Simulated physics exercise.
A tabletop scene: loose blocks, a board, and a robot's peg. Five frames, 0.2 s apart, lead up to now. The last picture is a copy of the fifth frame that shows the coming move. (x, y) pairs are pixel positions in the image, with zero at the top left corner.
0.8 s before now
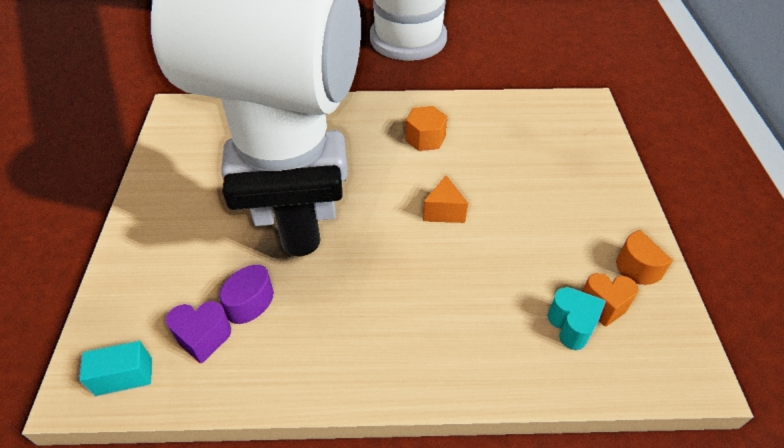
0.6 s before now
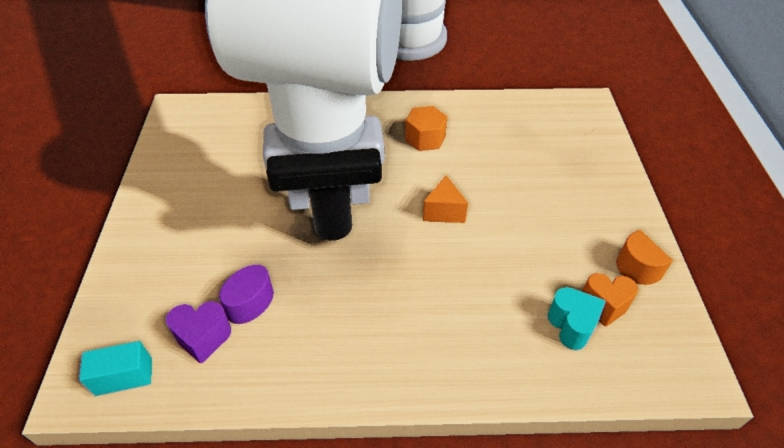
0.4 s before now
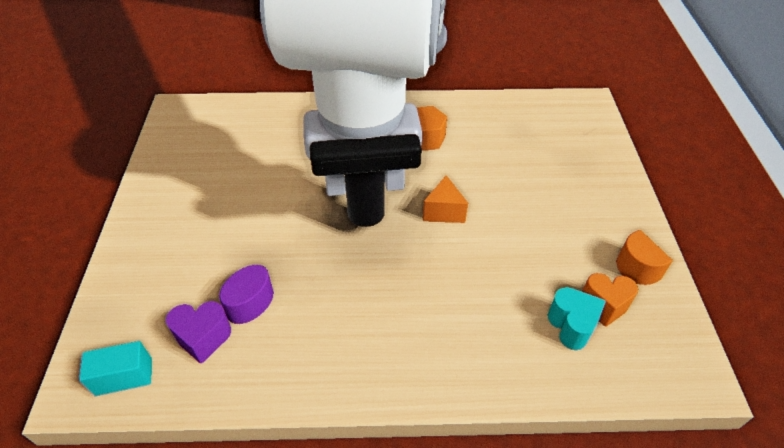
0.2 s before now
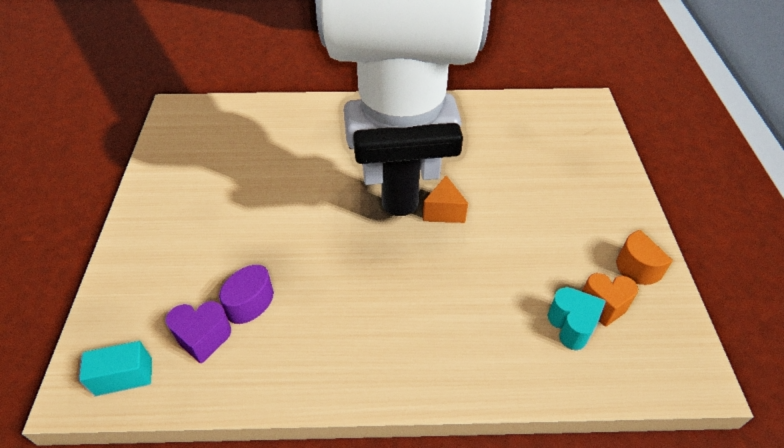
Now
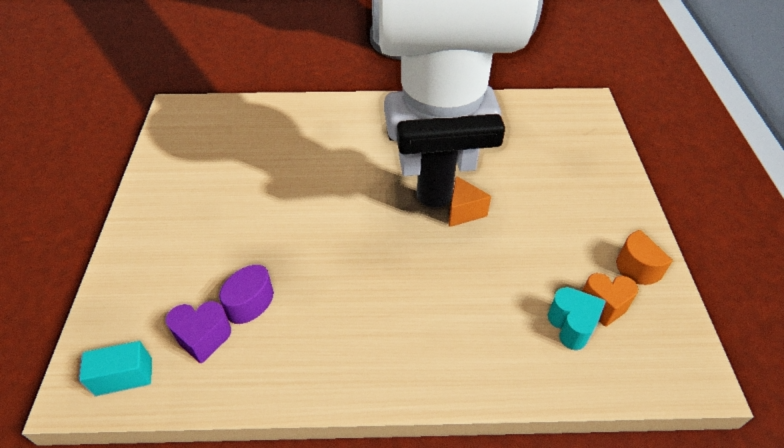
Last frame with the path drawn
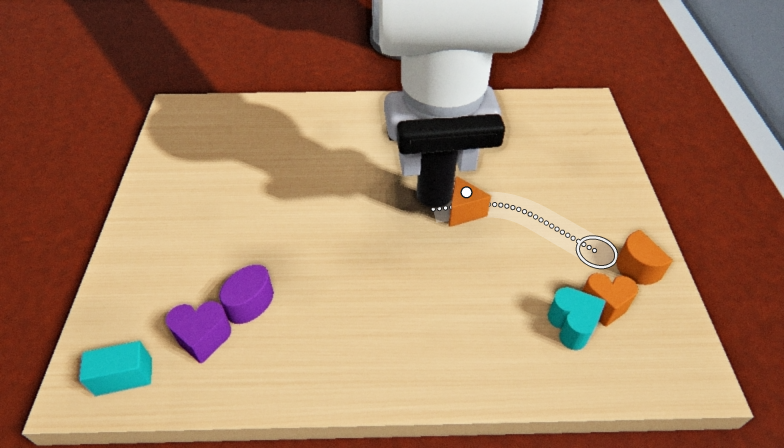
A robot arm with a black peg swept rightward over a wooden board scattered with purple, teal and orange blocks, then nudged the orange triangular block slightly to the right, turning it a little.
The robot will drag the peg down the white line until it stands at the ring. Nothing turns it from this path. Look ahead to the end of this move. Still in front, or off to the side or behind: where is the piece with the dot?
I'd say the piece with the dot has slipped off and sits beside or behind the peg.
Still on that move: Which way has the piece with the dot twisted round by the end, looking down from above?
My answer: Anticlockwise.
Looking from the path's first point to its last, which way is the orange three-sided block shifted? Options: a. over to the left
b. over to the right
My answer is option a.
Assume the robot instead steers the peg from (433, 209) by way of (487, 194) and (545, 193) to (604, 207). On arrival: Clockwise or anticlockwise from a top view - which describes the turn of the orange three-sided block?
Top view: Clockwise.
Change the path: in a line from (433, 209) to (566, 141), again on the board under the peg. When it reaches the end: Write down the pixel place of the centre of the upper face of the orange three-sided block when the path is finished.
The middle of its top is at (493, 188).
Drawn move, from (433, 209) over (489, 204) and (544, 222) to (597, 252); the dot is on the orange three-sided block.
The first path, step by step. One third of the way, peg at (494, 190); orange three-sided block at (526, 191), turned 20° clockwise.
Two thirds of the way, peg at (549, 208); orange three-sided block at (583, 203), turned 15° anticlockwise.
At the end, peg at (603, 238); orange three-sided block at (617, 211), turned 60° anticlockwise; orange half-round block still.
